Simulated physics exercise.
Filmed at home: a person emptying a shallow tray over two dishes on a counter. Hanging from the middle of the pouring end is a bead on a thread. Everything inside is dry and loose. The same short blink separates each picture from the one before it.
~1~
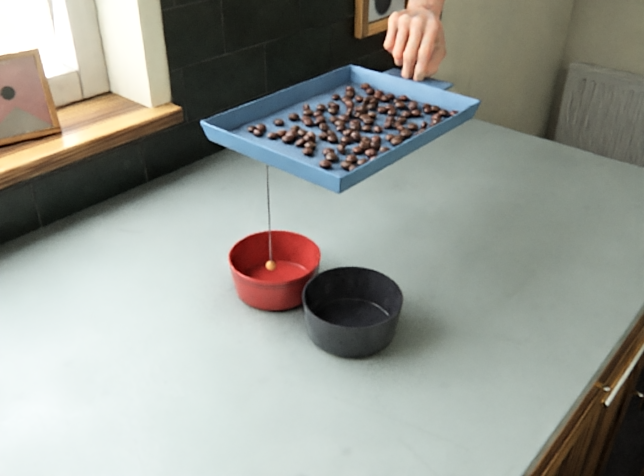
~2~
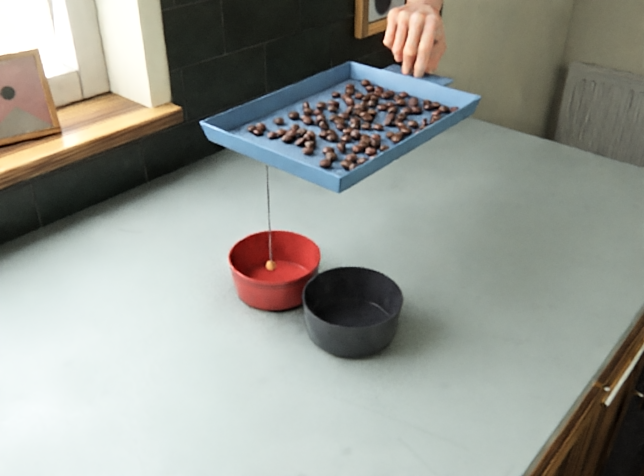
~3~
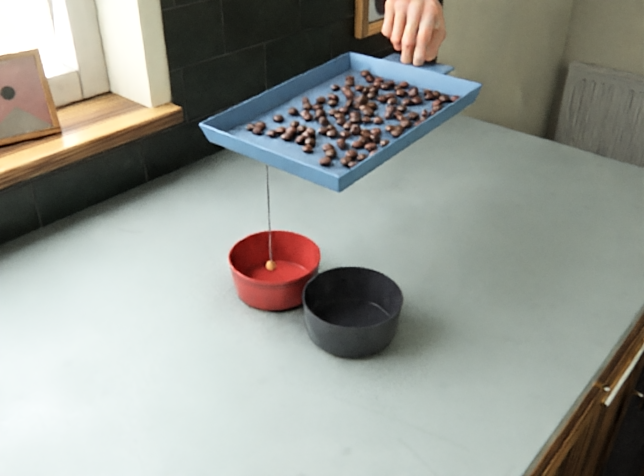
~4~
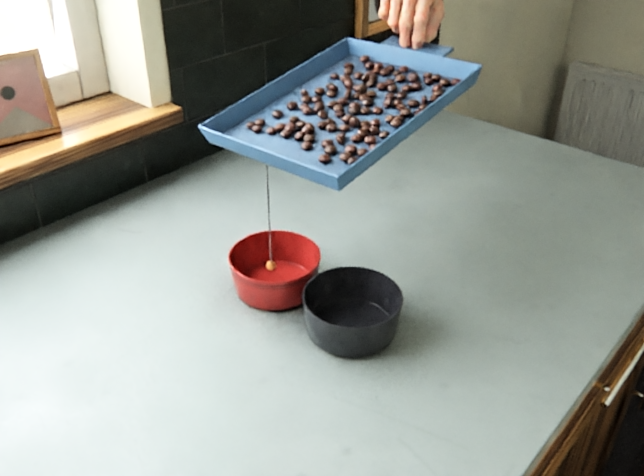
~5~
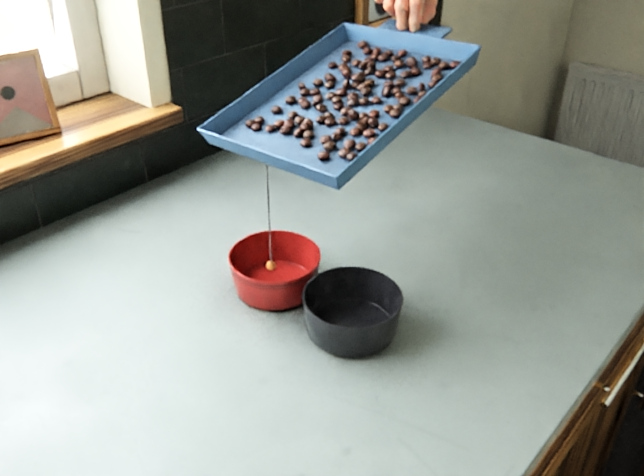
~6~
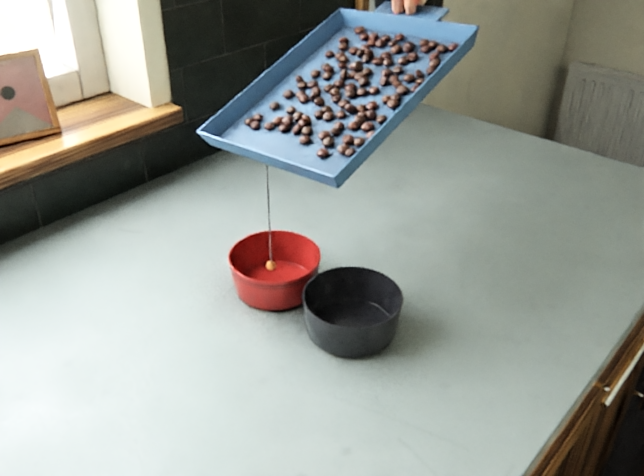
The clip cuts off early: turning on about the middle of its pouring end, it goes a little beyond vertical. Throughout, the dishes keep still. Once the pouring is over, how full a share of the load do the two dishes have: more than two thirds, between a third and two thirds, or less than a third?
They have less than a third of it.
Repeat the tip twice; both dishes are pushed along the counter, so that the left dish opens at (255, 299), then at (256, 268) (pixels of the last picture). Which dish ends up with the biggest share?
First try, the dish at left; second try, the dish at left.
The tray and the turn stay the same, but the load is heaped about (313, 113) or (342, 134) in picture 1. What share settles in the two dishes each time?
About 0 % and 0 %.
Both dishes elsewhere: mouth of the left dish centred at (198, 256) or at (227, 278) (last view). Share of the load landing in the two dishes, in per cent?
Respectively 90 % and 80 %.
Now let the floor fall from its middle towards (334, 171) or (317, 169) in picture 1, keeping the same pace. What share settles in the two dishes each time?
For the first aim it is 50 in a hundred, for the second 30 in a hundred.
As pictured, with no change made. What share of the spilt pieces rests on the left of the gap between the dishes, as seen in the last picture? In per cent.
Close to 90 per cent.
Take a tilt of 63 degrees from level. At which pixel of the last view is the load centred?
Near (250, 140).
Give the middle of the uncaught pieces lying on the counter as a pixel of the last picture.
I'd put the middle somewhere around (197, 317) in the last picture.
Soon, tray tipped steeply; nearly all on the tray; a stray few in the air.
A while on, tray tipped past a quarter turn; about half on the tray; about half outside both; a small part in the air.
Towards the end, tray tipped past a quarter turn; a stray few in the left dish; nearly all outside both.
Finally, tray tipped past a quarter turn; none in the right dish; a stray few in the left dish; nearly all outside both.
